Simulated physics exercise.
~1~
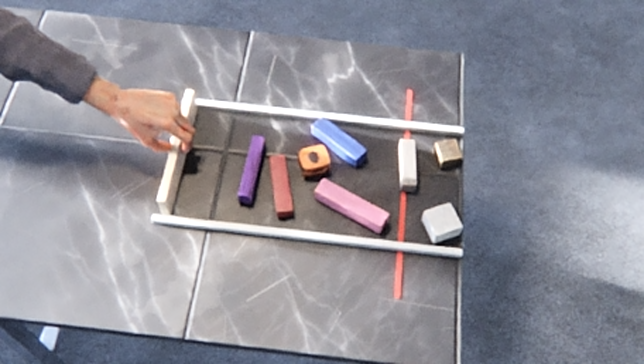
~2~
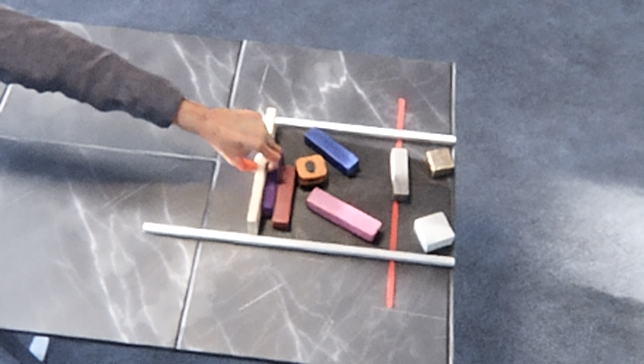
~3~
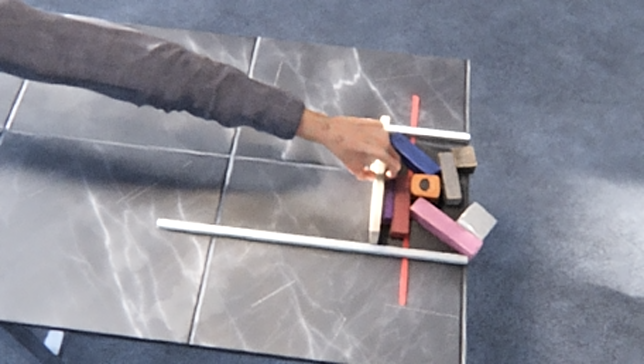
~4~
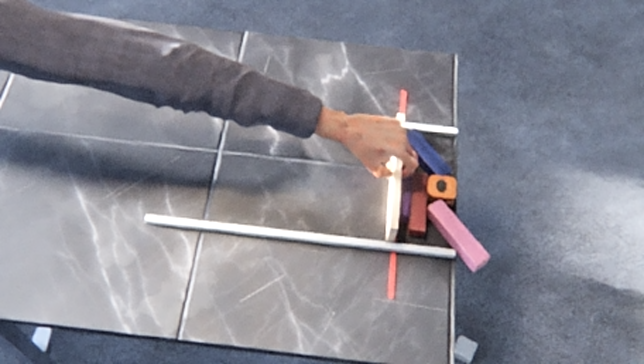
A hand pushes an upright pale board to the right between two white rails on a grey marbled table, where coloured sticks and small blocks lie at all angles. The board first gathers the purple stick and the red bar, while the pieces farther right stay put. It keeps going, bunching the blue, orange and pink pieces against the grey bar and pale blocks near the table's right edge. As the board reaches the red tape, the grey bar, white block and dark block go over the edge. The pink bar ends up jutting out past the edge beside the remaining crowded pieces.
